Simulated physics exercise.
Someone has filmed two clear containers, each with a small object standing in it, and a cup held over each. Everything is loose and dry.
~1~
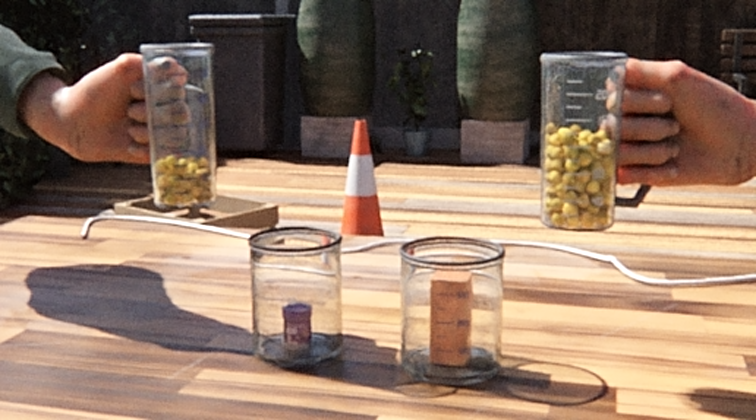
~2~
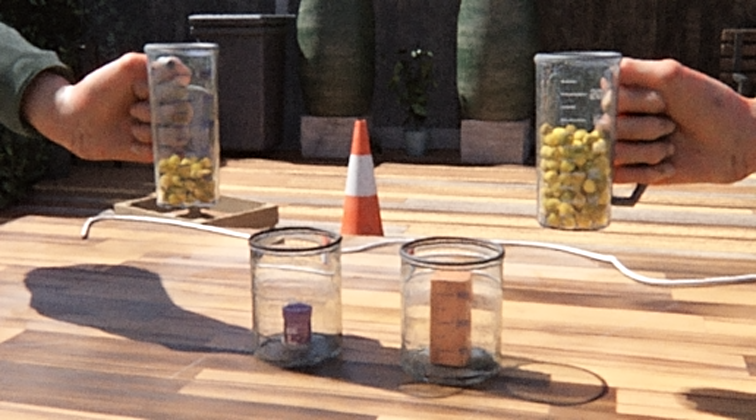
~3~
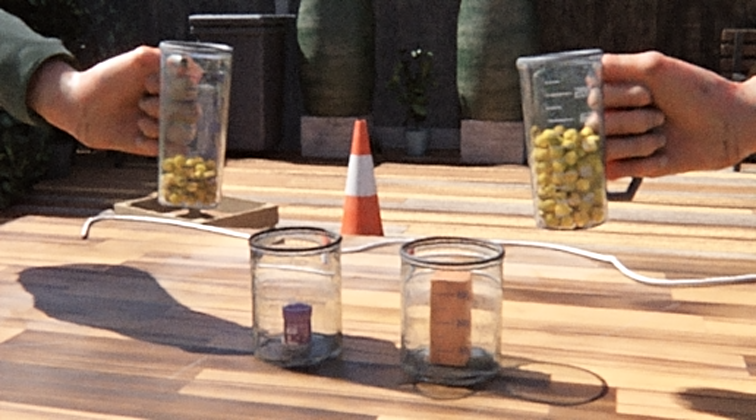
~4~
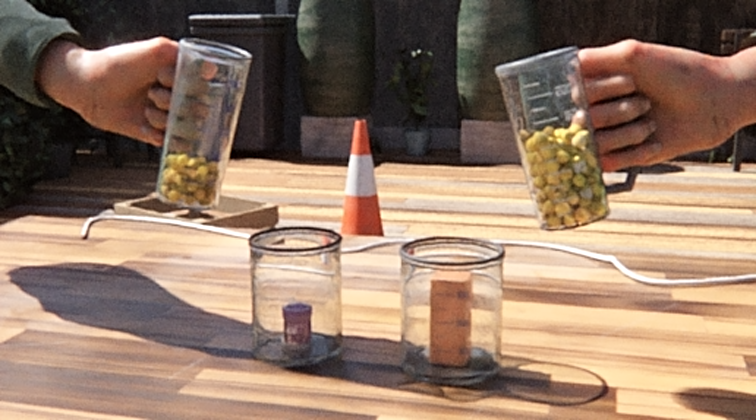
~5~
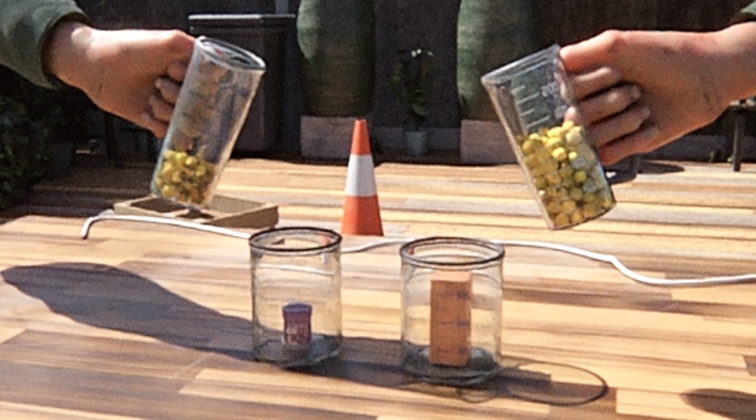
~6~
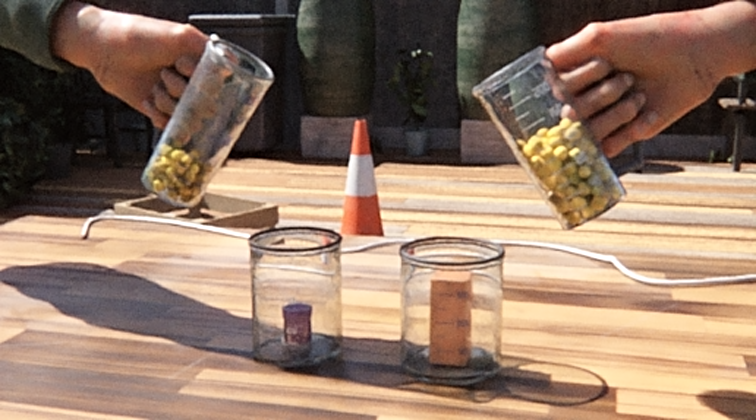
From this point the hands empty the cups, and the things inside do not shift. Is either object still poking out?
At the end, left thing: Peeks out, right thing: Peeks out.
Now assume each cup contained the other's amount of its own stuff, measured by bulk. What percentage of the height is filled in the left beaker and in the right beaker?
I'd say some 50 percent on the left and some 25 on the right.
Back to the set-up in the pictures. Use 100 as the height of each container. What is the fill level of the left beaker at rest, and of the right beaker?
Left 30, right 55, roughly.
Then, 0.62 s past the last view, left beaker empty, all of its cupful still in the cup; right beaker empty, all of its cupful still in the cup.
Then, 1.15 s past the last view, left beaker nearly empty, nearly all of its cupful still in the cup; right beaker nearly empty, most of its cupful still in the cup.
Then, 1.61 s past the last view, left beaker nearly empty, none of its cupful still in the cup; right beaker a third full, none of its cupful still in the cup, two pieces on the table.
Finally, left beaker a quarter full (surface near (297, 314)), nothing beside it; right beaker half full (surface near (451, 300)), two pieces on the table; the left thing is still showing; the right thing is still showing.
